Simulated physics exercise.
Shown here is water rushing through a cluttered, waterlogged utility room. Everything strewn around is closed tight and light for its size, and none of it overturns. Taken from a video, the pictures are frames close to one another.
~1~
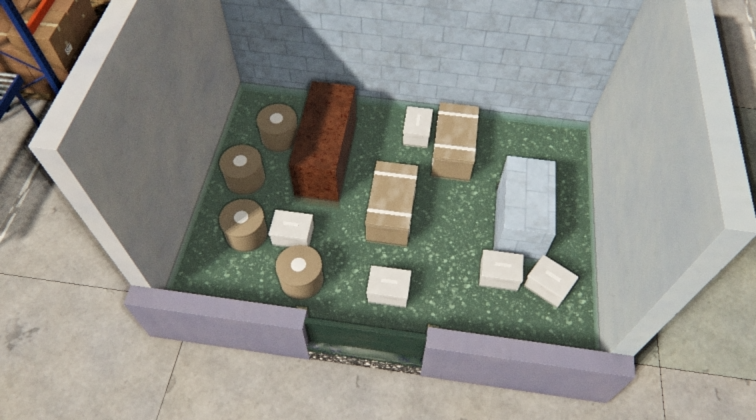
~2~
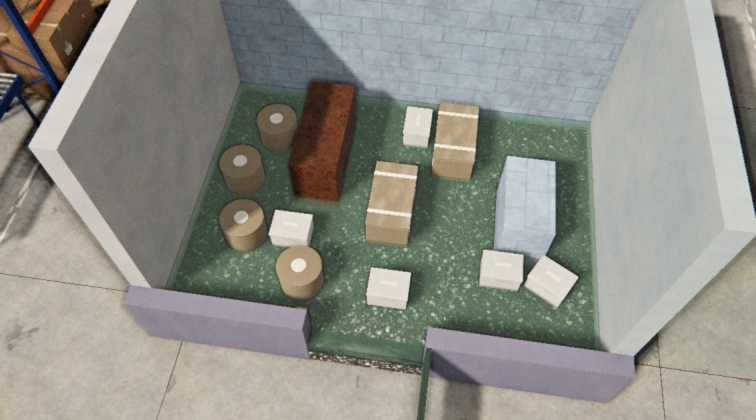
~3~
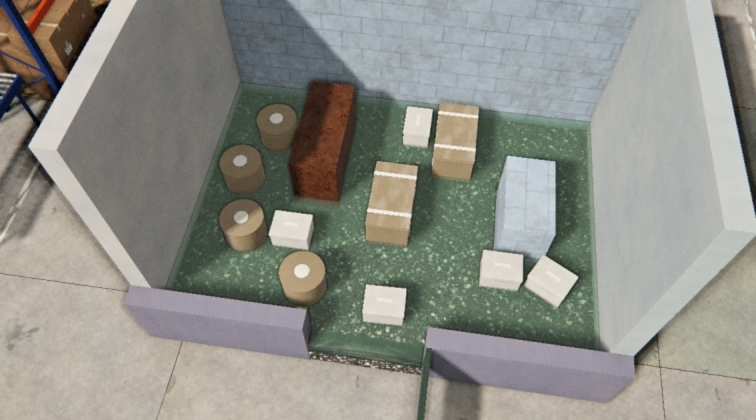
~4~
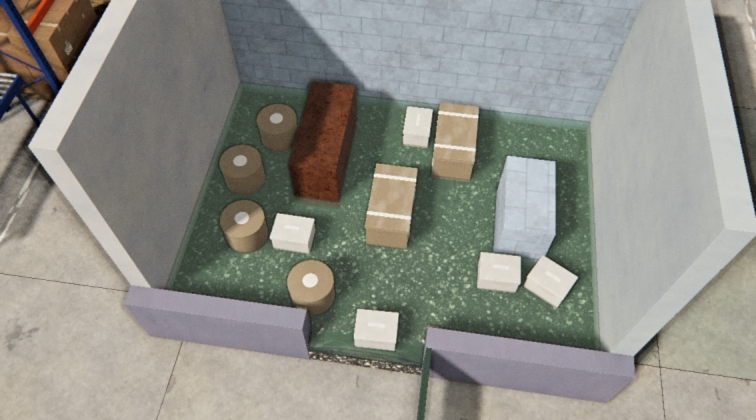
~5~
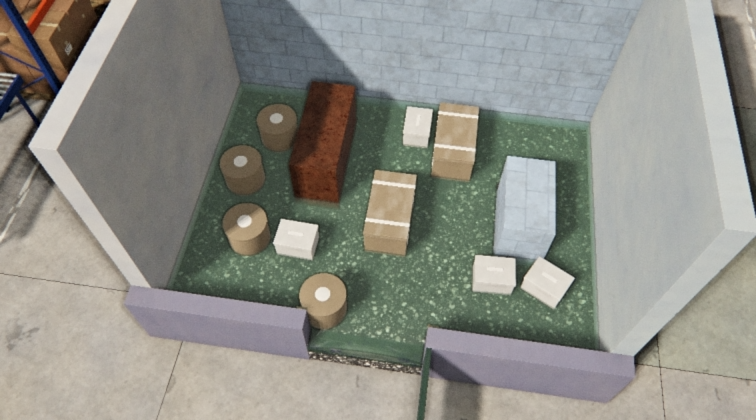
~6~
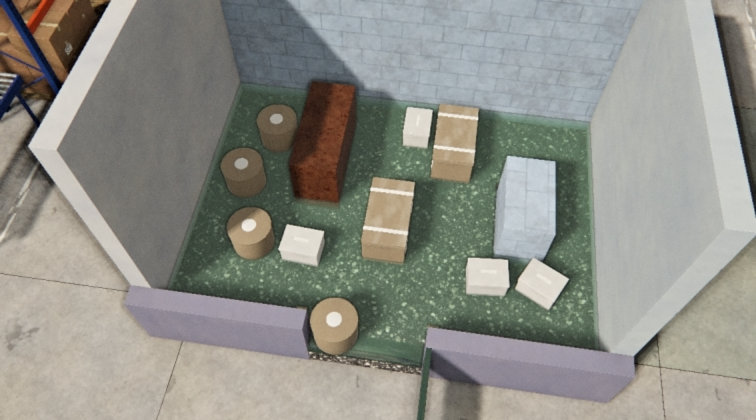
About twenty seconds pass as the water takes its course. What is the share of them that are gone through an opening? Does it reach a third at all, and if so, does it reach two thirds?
The fraction is going to land in the top band.
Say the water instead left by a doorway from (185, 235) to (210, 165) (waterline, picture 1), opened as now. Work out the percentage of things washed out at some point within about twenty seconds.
About 70 percent.
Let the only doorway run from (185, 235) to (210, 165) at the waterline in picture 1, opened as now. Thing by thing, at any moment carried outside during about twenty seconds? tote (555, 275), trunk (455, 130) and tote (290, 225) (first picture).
Following that order: Remains behind; remains behind; escaped.
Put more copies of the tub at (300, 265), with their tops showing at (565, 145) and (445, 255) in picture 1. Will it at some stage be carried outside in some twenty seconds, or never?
Result, in order - stuck, escaped.
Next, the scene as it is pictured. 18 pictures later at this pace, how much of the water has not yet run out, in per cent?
I'd say close to 66 percent.
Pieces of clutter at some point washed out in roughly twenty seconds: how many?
Counting them up gives 9.
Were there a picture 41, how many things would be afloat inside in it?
I count 4.
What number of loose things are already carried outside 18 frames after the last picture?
The number is 6.
A moment on, 2 of 11 are out; 9 afloat.
Next, 6 of 11 are out; 5 afloat.
Later, 7 of 11 are out; 4 afloat.
In the end, 9 of 11 are out; 2 afloat.
